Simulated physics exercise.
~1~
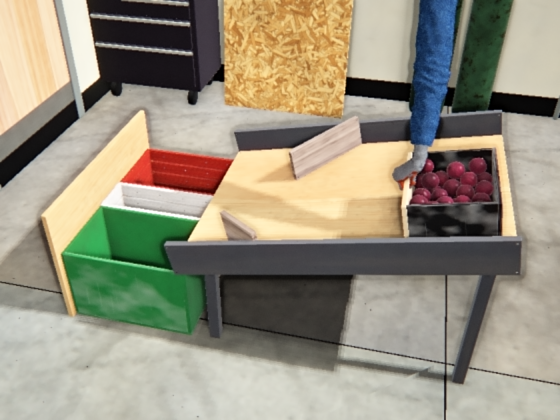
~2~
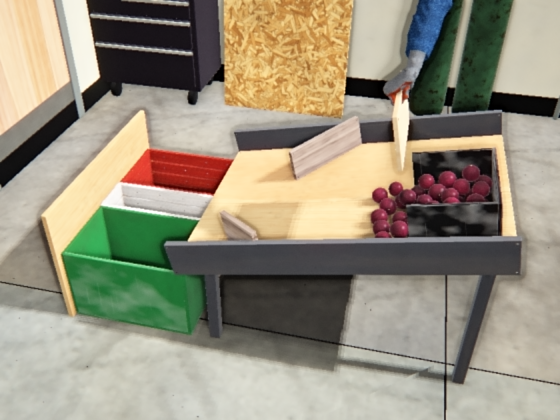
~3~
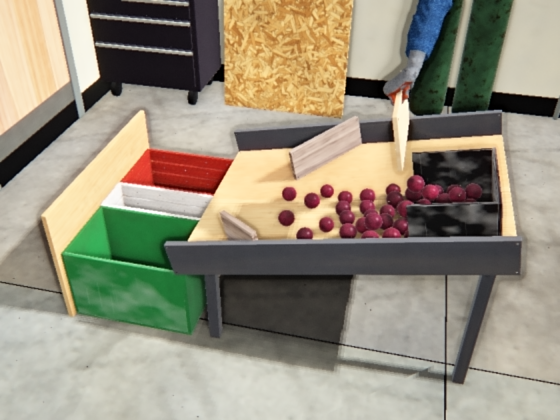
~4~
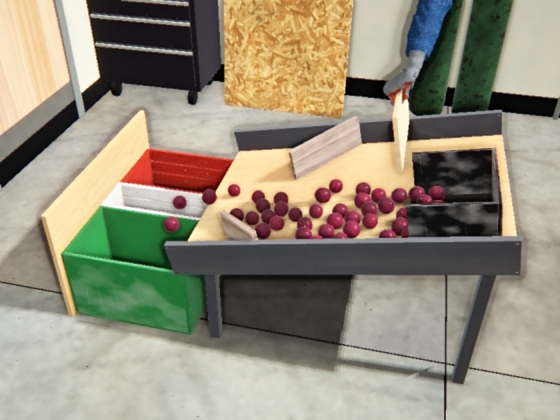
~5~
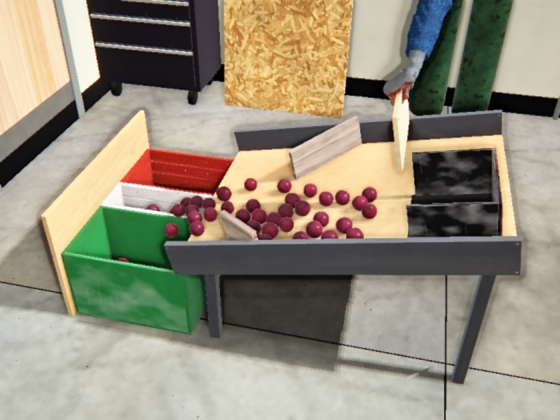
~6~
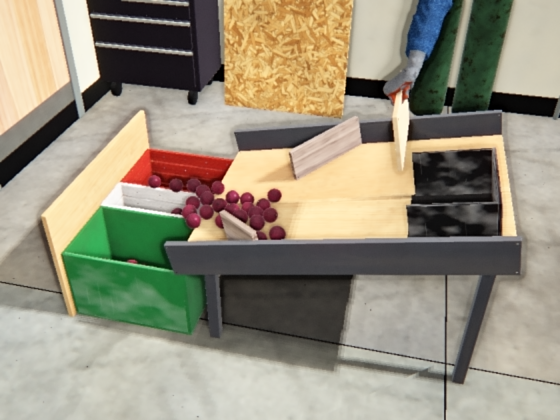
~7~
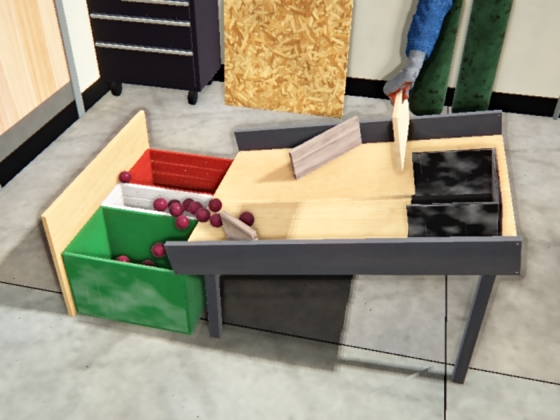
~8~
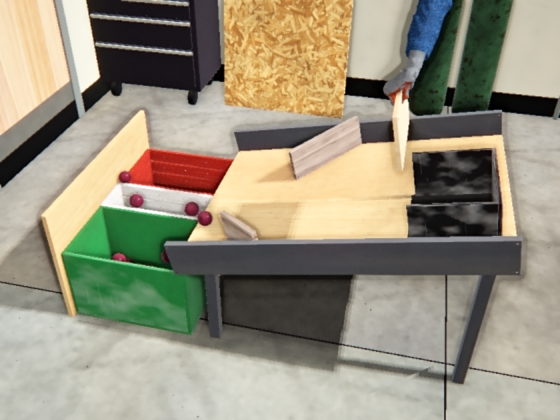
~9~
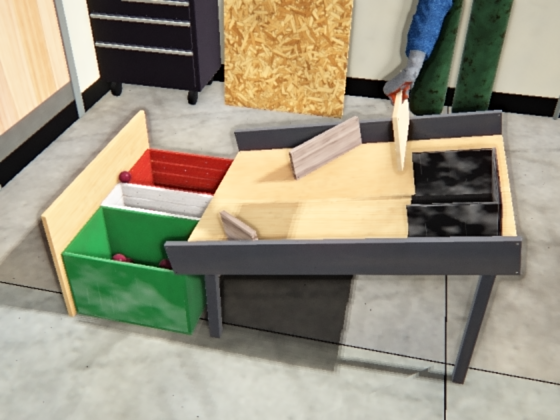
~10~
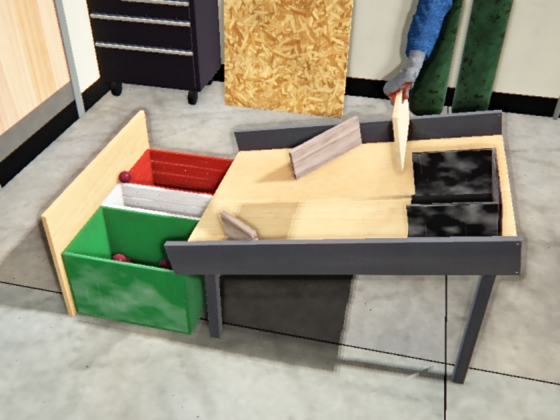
The footage shows a blue-sleeved arm raising a wooden gate at a black pen, letting dark red onions roll left down a walled table past two angled boards. They drop off the end toward green, white and red bins, leaving the pen and table empty.
